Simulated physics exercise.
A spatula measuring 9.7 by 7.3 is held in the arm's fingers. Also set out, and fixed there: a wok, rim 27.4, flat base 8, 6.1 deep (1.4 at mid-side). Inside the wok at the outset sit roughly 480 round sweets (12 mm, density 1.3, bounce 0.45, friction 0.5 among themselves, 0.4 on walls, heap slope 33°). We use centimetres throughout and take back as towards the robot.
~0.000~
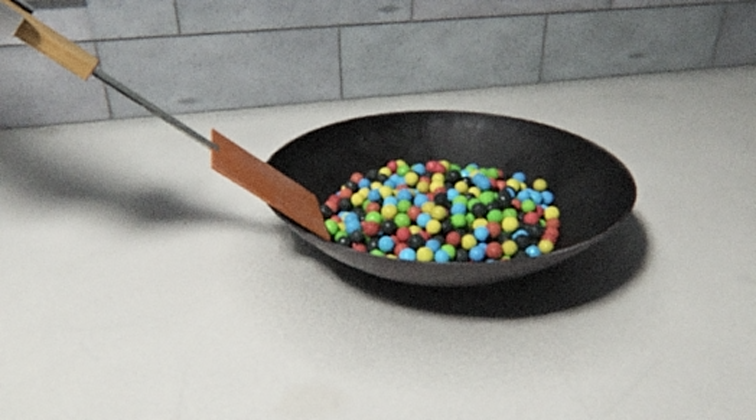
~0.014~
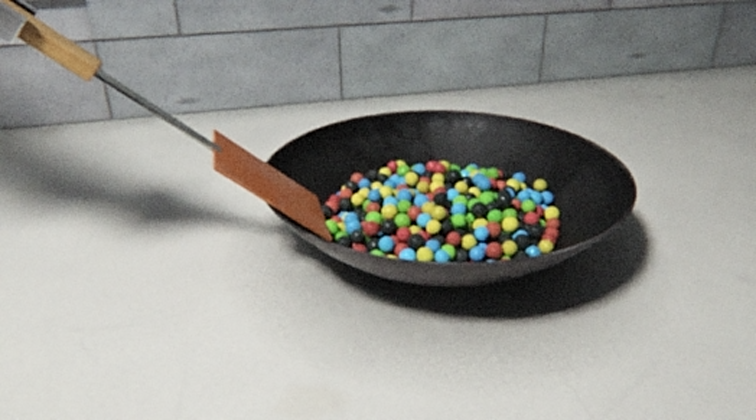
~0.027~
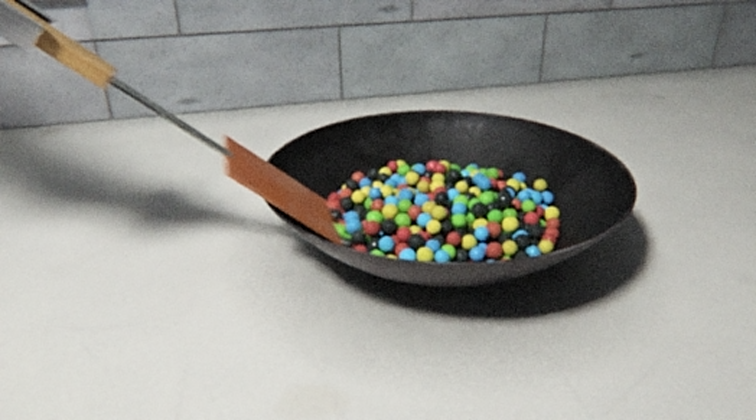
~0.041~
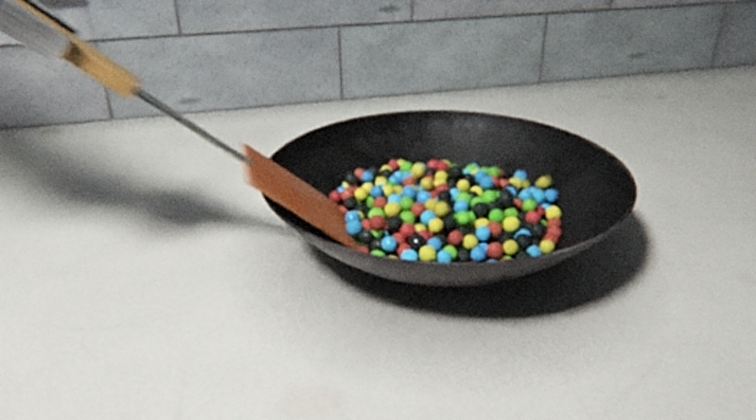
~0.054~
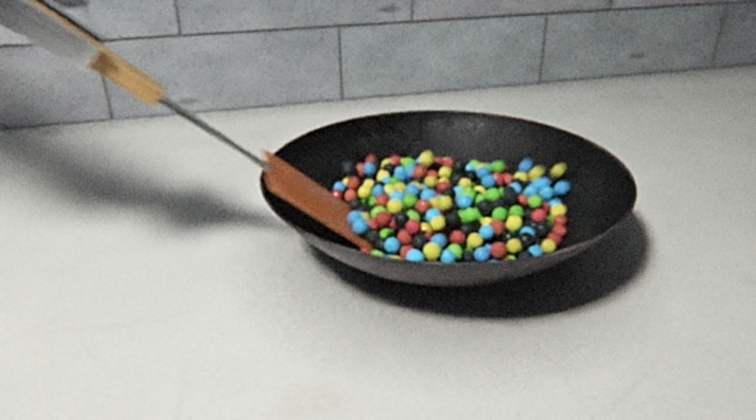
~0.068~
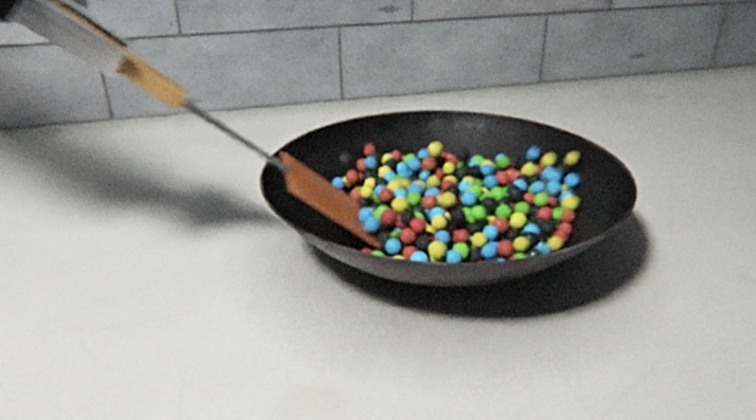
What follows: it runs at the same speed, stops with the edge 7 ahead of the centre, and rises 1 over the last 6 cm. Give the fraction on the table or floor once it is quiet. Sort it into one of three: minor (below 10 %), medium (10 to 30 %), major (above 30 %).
Medium, 10 to 30 %.
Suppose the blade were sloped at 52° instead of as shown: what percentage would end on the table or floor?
It would come to roughly 20 percent.
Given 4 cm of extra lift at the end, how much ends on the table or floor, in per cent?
Some 20 per cent.
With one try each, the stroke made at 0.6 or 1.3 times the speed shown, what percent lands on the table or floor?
Close to 5 and 30 percent respectively.
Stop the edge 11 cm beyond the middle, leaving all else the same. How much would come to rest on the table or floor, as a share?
Changed stop: Approx. 45 %.
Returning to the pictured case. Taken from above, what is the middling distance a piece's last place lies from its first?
The answer is about 7 cm.
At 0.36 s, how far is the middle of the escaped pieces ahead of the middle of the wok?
It comes to near 18 cm ahead of the middle.
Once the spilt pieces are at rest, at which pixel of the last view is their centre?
I'd point to somewhere close to (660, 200).
After 0.11 s, sloping 42°, highest piece 7 above the table; 482 in the wok.
After 0.14 s, sloping 42°, highest piece 8 above the table; 480 in the wok, 2 on the blade or in flight.
After 0.36 s, sloping 42°, highest piece 7 above the table; 390 in the wok, 73 on the table or floor, 19 on the blade or in flight.
After 1.41 s, sloping 42°, highest piece 6 above the table; 389 in the wok, 93 on the table or floor.
At rest, 389 in the wok, 93 on the table or floor. That is 19 % on the table or floor.
